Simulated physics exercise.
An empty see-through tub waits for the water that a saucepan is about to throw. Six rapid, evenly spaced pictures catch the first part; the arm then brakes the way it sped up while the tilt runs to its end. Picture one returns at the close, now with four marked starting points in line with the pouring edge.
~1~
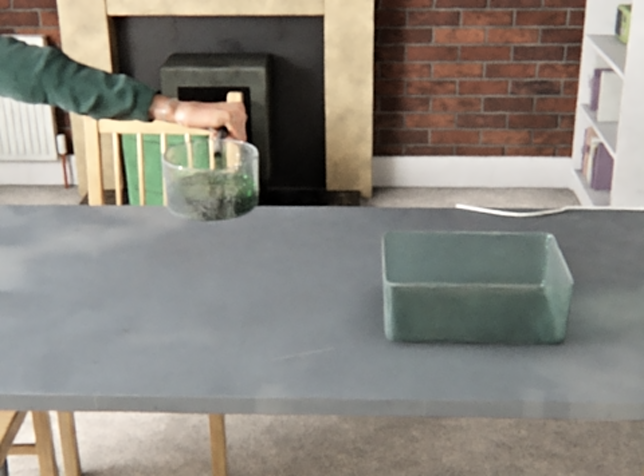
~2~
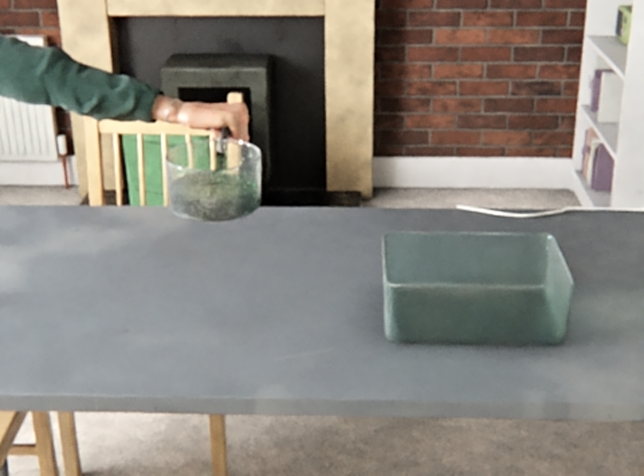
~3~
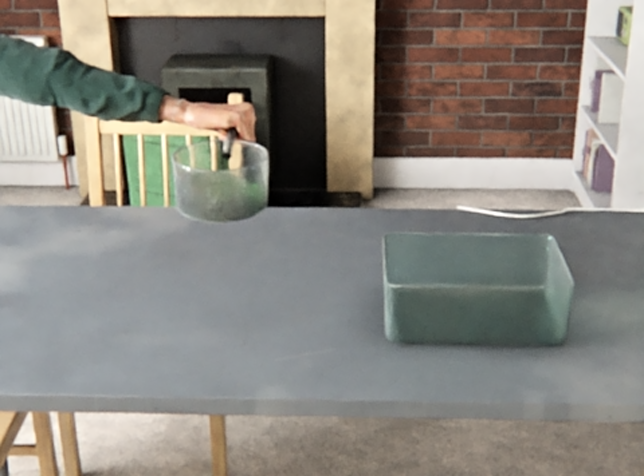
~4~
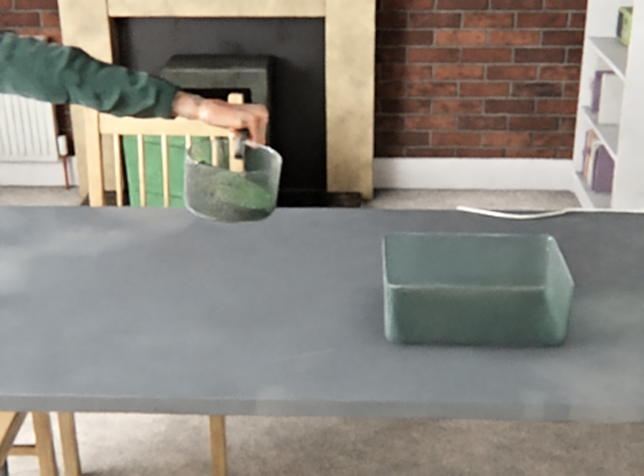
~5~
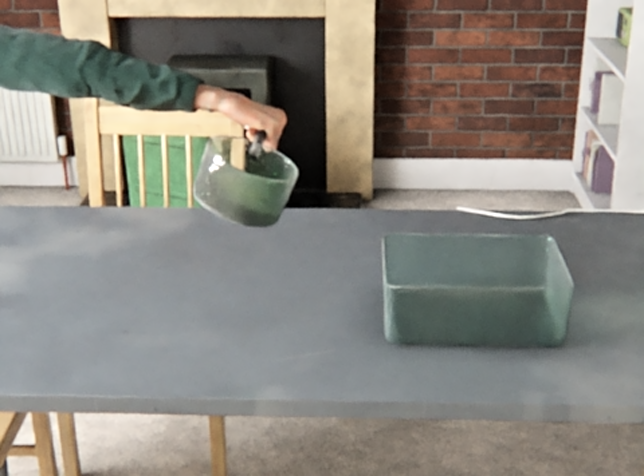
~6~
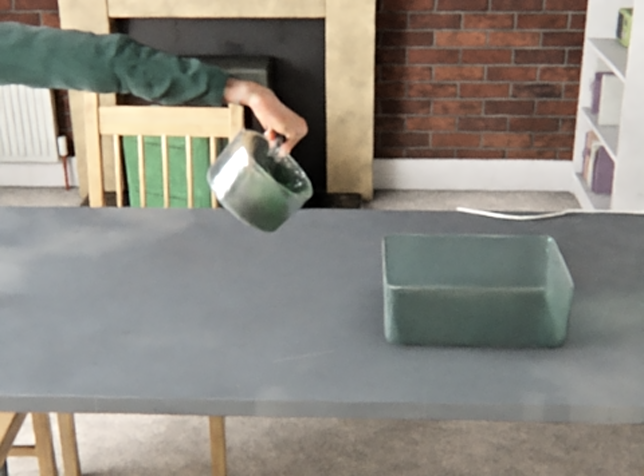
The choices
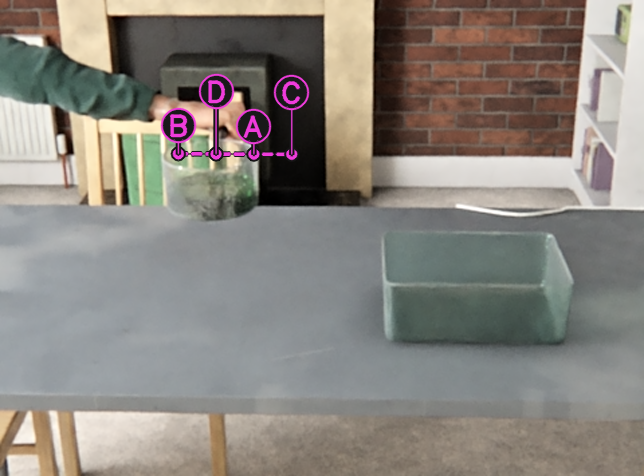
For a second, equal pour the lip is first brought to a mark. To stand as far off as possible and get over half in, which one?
Choose C.
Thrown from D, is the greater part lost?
Yes, that goes wrong.
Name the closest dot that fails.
Here it is dot A.
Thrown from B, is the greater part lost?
Yes.
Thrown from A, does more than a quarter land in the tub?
No.
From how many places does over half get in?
One of them.
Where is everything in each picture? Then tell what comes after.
Upright, lip at (256, 154); tub from (385, 338) to (565, 340); nothing has left yet.
Upright, lip at (258, 154); nothing has left yet.
Upright, lip at (266, 155); nothing has left yet.
Tipped about 7°, lip at (280, 161); nothing has left yet.
Tipped about 21°, lip at (297, 173); nothing has left yet.
Tipped about 42°, lip at (311, 191); nothing has left yet.
On the marked copy, A at (253, 154); B at (178, 153); C at (291, 154); D at (216, 153).
If A is chosen, about 17 % lands in the tub, 81 % falls short and 3 % goes beside or beyond.
If B is chosen, about 0 % lands in the tub, 100 % falls short.
If C is chosen, about 68 % lands in the tub, 23 % falls short and 9 % goes beside or beyond.
If D is chosen, about 0 % lands in the tub, 98 % falls short.
